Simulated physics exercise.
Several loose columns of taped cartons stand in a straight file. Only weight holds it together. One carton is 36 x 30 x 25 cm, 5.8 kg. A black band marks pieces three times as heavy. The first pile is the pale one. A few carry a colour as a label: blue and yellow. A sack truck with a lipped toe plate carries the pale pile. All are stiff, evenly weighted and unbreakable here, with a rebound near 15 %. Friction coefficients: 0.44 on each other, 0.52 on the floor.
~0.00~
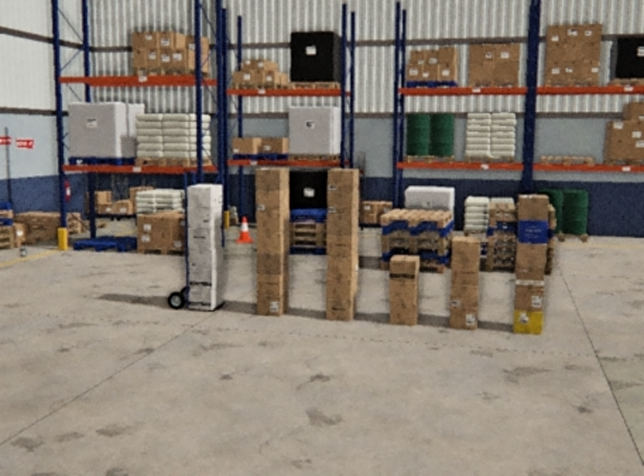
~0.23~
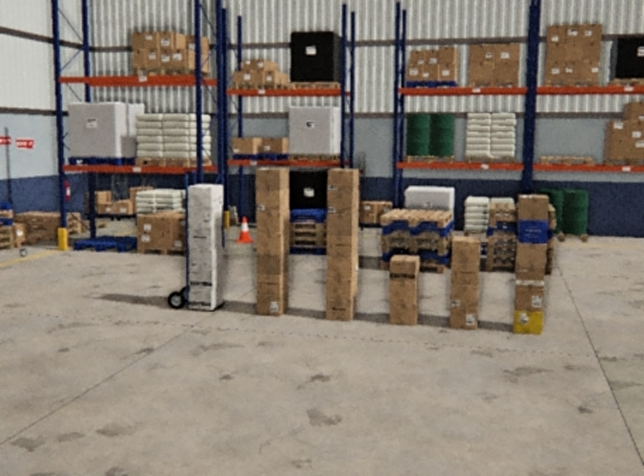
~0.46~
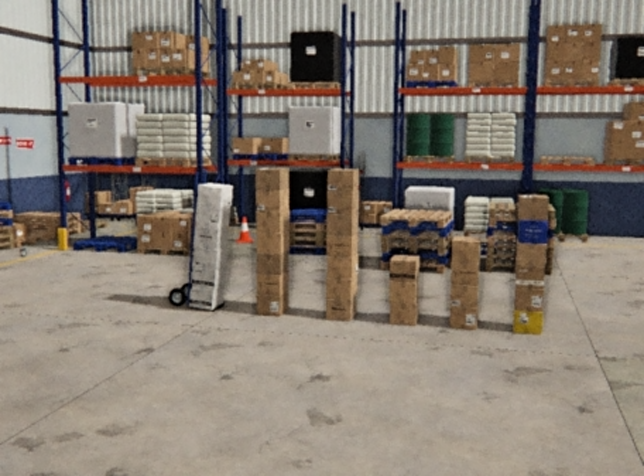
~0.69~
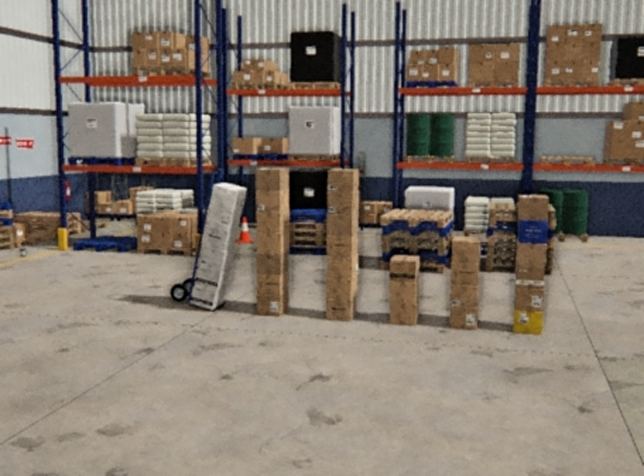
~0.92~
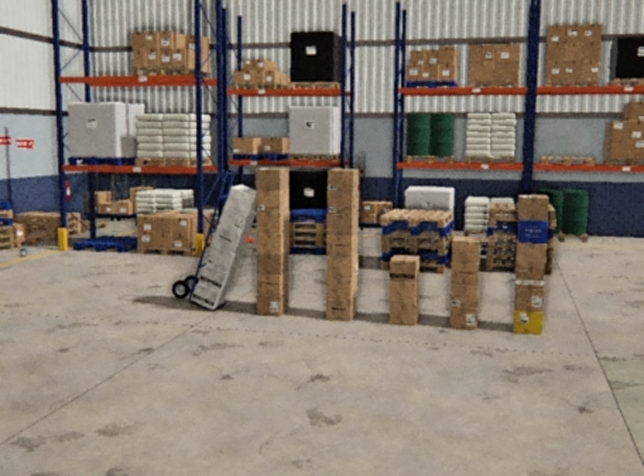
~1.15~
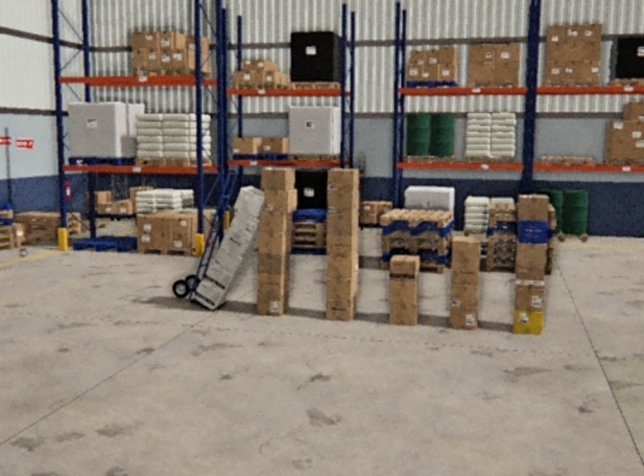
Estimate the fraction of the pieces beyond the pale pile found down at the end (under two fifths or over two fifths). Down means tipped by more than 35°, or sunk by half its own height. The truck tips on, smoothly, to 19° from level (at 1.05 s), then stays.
Over two fifths of them.
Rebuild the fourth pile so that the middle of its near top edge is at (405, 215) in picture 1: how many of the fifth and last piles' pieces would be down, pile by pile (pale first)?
Then fifth 4, last 5.
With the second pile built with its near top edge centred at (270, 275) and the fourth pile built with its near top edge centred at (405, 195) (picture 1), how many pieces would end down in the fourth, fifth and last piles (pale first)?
In that case fourth 0, fifth 0, last 0.
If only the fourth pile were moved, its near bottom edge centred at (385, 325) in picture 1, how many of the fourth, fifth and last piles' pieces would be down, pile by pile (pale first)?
In that case fourth 3, fifth 3, last 5.
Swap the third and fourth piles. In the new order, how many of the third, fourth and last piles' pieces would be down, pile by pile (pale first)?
Then third 2, fourth 7, last 6.
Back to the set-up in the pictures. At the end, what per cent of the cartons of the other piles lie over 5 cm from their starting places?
It is 100 per cent.
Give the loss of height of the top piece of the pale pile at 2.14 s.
Some 50 cm lower.
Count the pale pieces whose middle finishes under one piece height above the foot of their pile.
2 pale pieces.
After 2.14 s, 6 of the pale pile down; 7 of the 27 other cartons down.
After 3.28 s, 6 of the pale pile down; 14 of the 27 other cartons down; blue carton 14° from how it stood; yellow carton 14° from how it stood.
In the end (5.4 s), 6 of the pale pile down; 24 of the 27 other cartons down; blue carton upside down; yellow carton 44° from how it stood. That is 89 per cent. From the last view, middles, yellow carton near (543, 314).
